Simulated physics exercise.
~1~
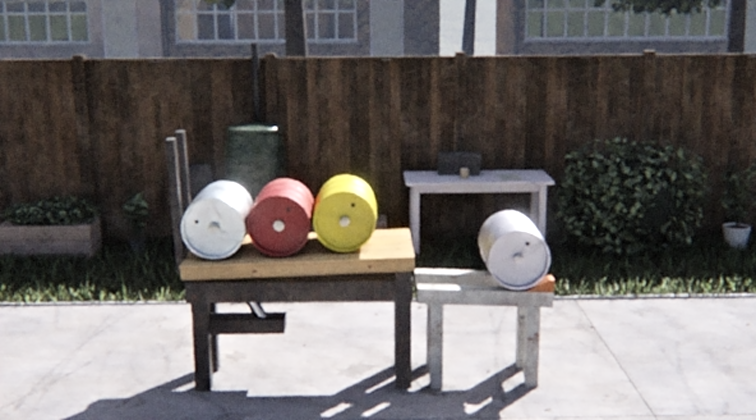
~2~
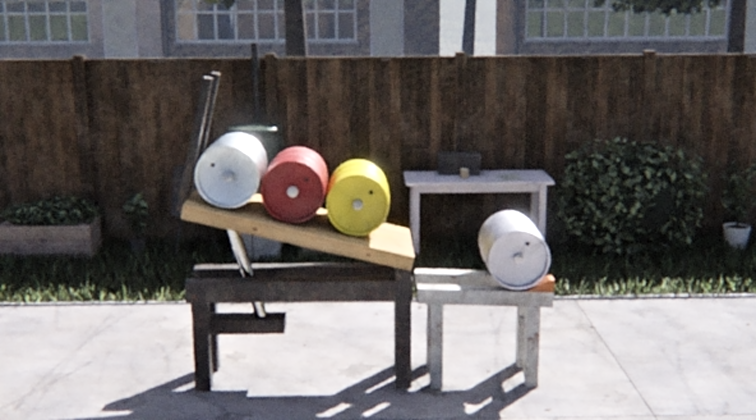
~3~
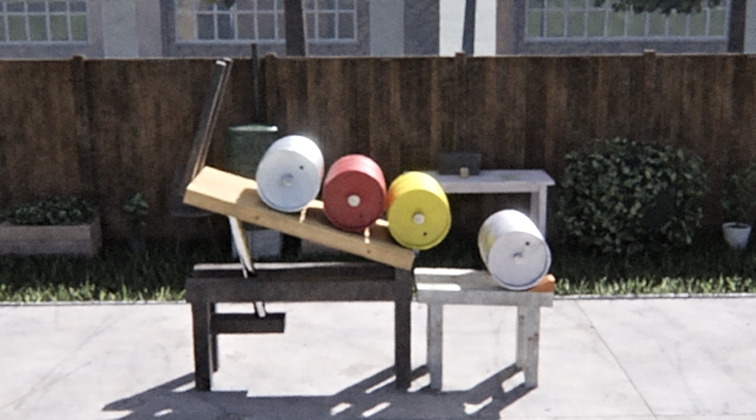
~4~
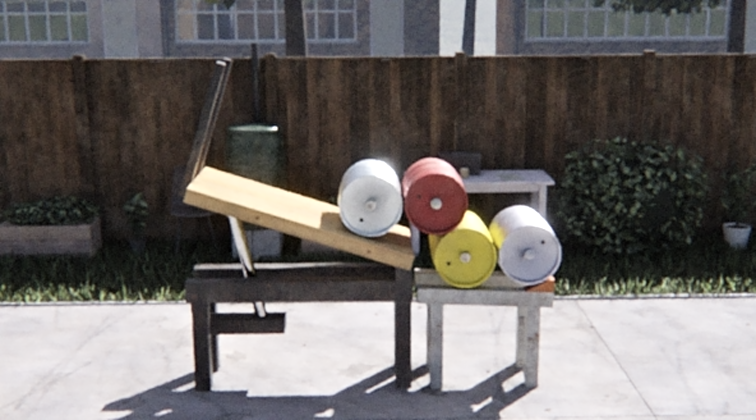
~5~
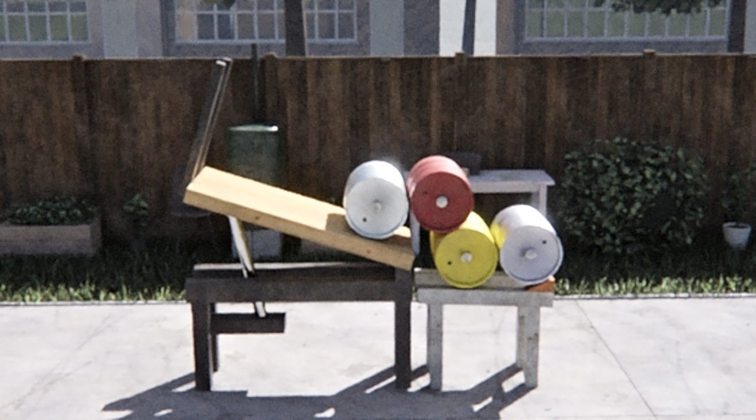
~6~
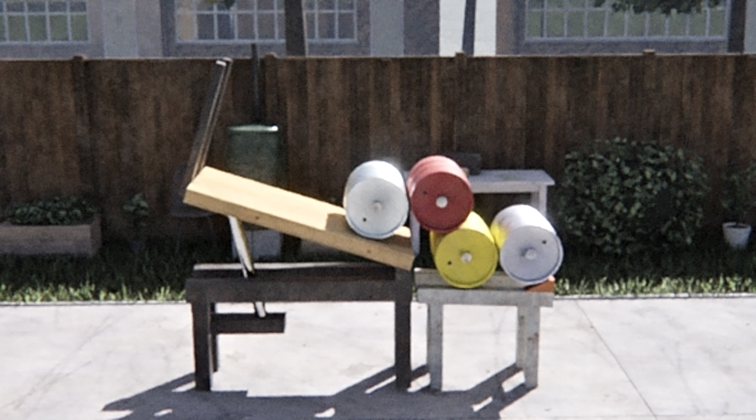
In a yard, a tabletop tilts and three kegs roll right, red ending atop others.
